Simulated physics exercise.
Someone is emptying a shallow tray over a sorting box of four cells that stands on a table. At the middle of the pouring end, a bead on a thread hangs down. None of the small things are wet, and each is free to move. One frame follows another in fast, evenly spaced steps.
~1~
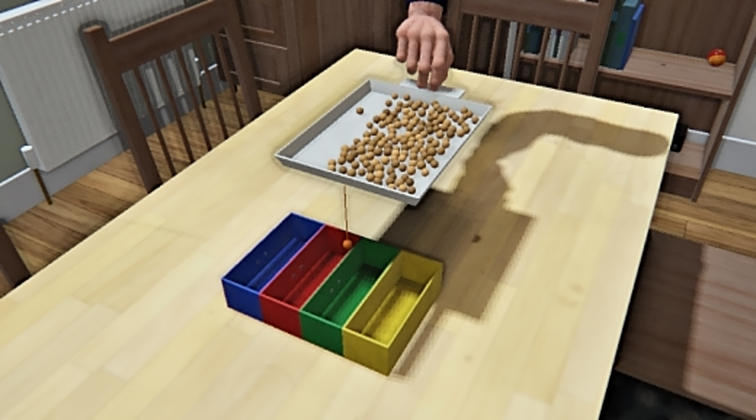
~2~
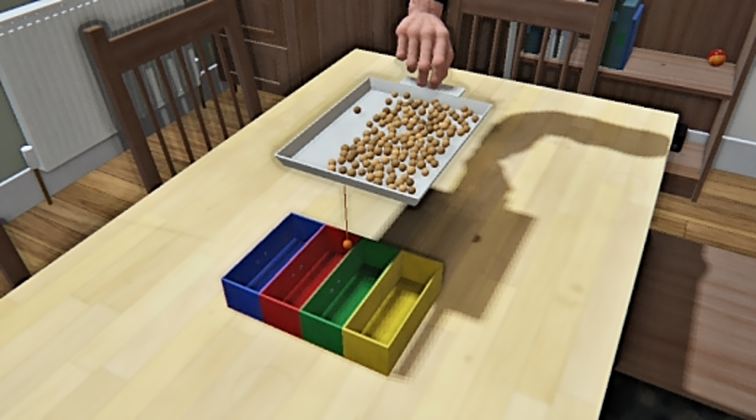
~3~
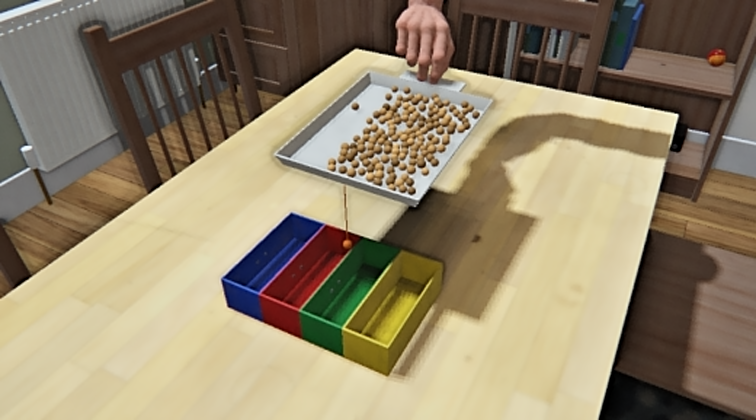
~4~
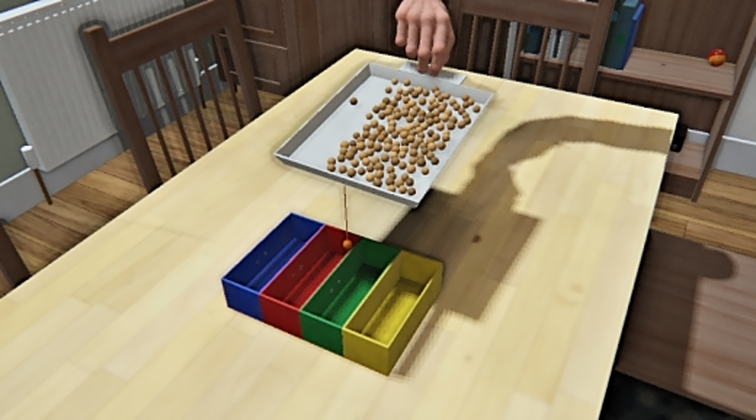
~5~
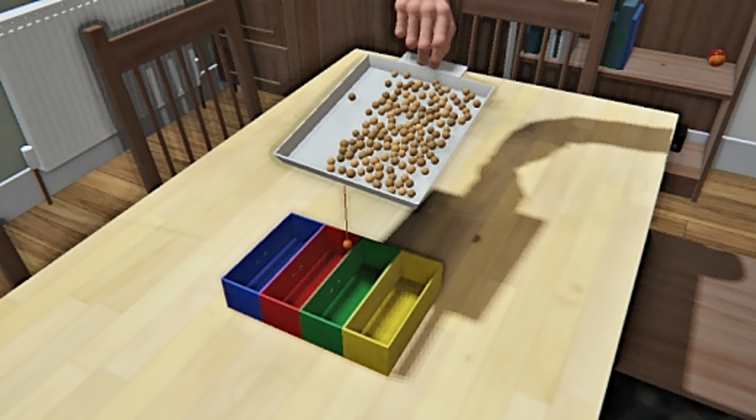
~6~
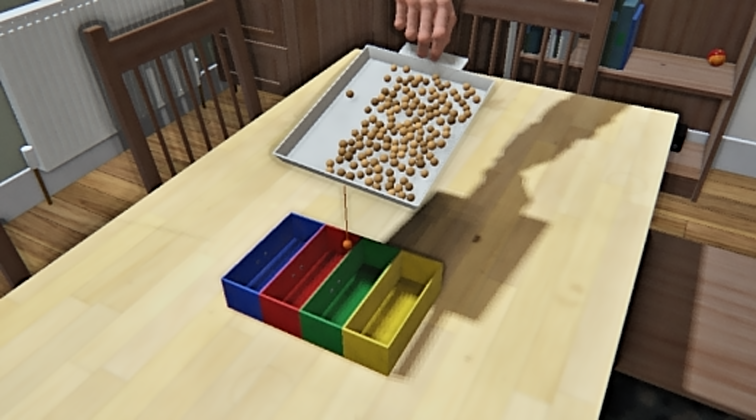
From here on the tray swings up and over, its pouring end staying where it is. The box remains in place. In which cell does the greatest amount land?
In the yellow cell.
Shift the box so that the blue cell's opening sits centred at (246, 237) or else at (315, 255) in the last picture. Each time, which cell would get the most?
Try 1 - that yellow cell; try 2 - that green cell.
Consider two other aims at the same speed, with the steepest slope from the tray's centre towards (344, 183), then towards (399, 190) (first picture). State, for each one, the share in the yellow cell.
Near 20 % and, after that, 70 %.
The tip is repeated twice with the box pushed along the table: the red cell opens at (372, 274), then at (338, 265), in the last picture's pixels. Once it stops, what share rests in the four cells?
100 % for the first, 100 % for the second.
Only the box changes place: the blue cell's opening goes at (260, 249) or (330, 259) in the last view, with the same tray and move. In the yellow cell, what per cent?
Roughly 50 % and 0 %.
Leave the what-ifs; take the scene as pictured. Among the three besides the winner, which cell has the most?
The runner-up is that green cell.
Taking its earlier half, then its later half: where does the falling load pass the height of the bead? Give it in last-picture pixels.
Close to (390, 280), then close to (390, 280).
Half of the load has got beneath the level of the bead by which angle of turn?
About 70 degrees.
Soon, tray tipped steeply; most on the tray; a small part in the yellow cell; a stray few in the green cell; a stray few in the red cell; a small part falling or outside the box.
A while on, tray tipped right over; a stray few on the tray; about two thirds in the yellow cell; about a quarter in the green cell; a stray few in the red cell; a small part falling or outside the box.
Towards the end, tray tipped past a quarter turn; about two thirds in the yellow cell; about a quarter in the green cell; a stray few in the red cell; a small part falling or outside the box.
Finally, tray tipped past a quarter turn; about two thirds in the yellow cell; about a quarter in the green cell; a stray few in the red cell; none in the blue cell; a small part outside the box.
